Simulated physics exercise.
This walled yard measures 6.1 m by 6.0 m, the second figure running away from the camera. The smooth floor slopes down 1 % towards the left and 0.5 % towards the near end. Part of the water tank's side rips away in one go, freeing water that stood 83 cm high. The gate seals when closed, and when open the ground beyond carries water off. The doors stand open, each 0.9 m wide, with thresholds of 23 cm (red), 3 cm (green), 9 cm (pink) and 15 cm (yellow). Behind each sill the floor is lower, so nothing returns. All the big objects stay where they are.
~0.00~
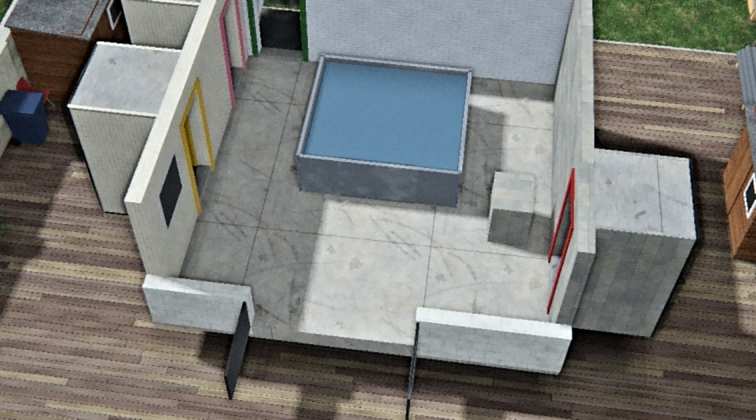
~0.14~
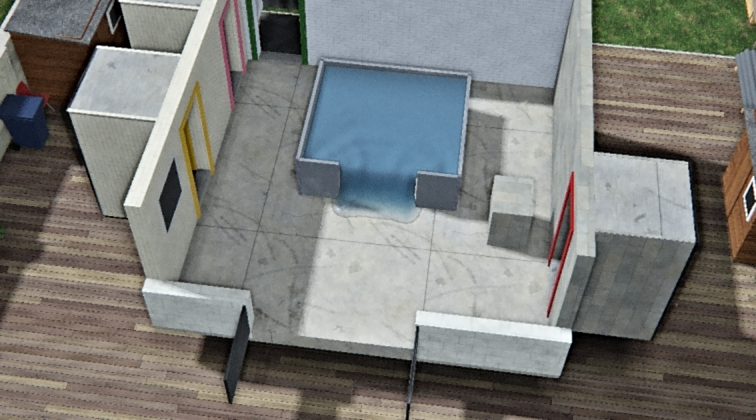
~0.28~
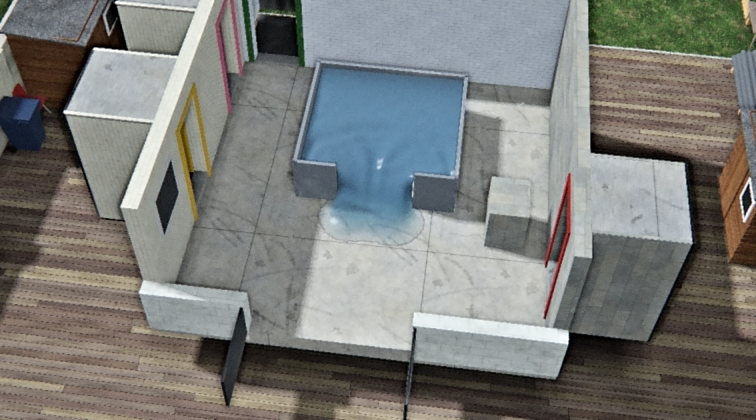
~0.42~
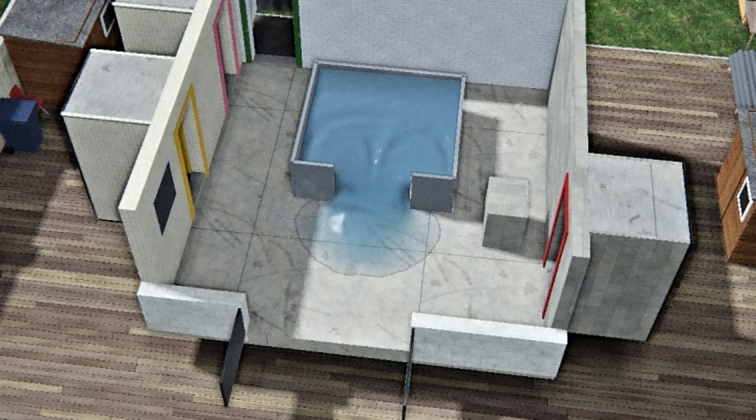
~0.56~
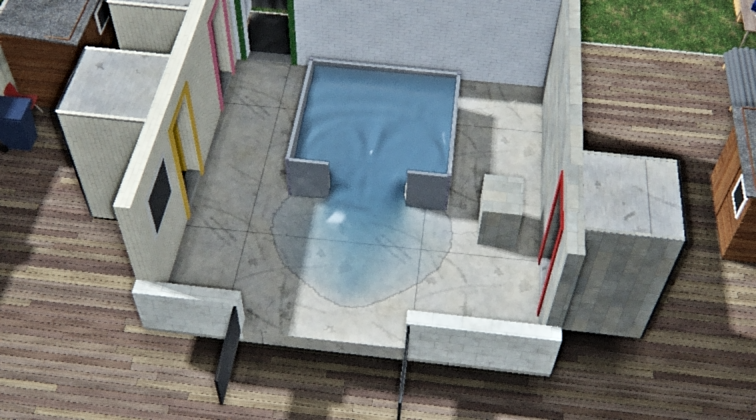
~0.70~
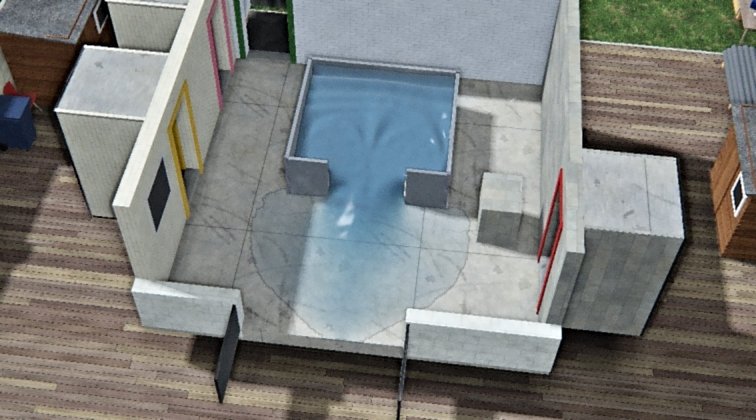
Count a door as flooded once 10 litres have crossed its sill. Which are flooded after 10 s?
The water let in: At the red door it stays under the limit; at the green door it exceeds the limit; at the pink door it keeps below the limit; at the yellow door it stays under the limit.
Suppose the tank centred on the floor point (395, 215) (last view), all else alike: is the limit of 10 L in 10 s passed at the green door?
Against that limit: Green below.
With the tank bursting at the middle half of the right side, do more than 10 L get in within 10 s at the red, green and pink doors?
Then: Red not over, green over, pink over.
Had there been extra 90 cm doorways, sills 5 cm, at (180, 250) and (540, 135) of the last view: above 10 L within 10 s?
In that order: Past it, under.
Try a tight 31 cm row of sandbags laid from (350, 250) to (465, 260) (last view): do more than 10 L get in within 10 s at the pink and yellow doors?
Then: Pink past it, yellow under.
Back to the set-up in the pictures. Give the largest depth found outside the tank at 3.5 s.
About 31 cm.
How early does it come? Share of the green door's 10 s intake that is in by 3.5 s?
About 0 per cent.
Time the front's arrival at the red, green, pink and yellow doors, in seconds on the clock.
Red 1.8 s, green 5.0 s, pink 4.5 s, yellow 2.0 s.
After 1.4 s water covers 40 % of the floor and is deepest (50 cm) near (367, 205); red door not reached, green door not reached, pink door not reached, yellow door not reached.
After 2.2 s water covers 40 % of the floor and is deepest (44 cm) near (529, 346); red door 8 cm at the sill, 0 L in, green door not reached, pink door not reached, yellow door 1 cm at the sill, 0 L in.
After 3.5 s water covers 60 % of the floor and is deepest (31 cm) near (367, 205); red door 14 cm at the sill, 0 L in, green door not reached, pink door not reached, yellow door 6 cm at the sill, 0 L in.
After 6.0 s water covers 90 % of the floor and is deepest (20 cm) near (367, 205); red door 9 cm at the sill, 0 L in, green door 10 cm at the sill, 12 L in, pink door 3 cm at the sill, 0 L in, yellow door 4 cm at the sill, 0 L in.
After 10.0 s water covers 95 % of the floor and is deepest (12 cm) near (367, 205); red door 4 cm at the sill, 0 L in, green door 7 cm at the sill, 72 L in, pink door 10 cm at the sill, 0 L in, yellow door 5 cm at the sill, 0 L in.
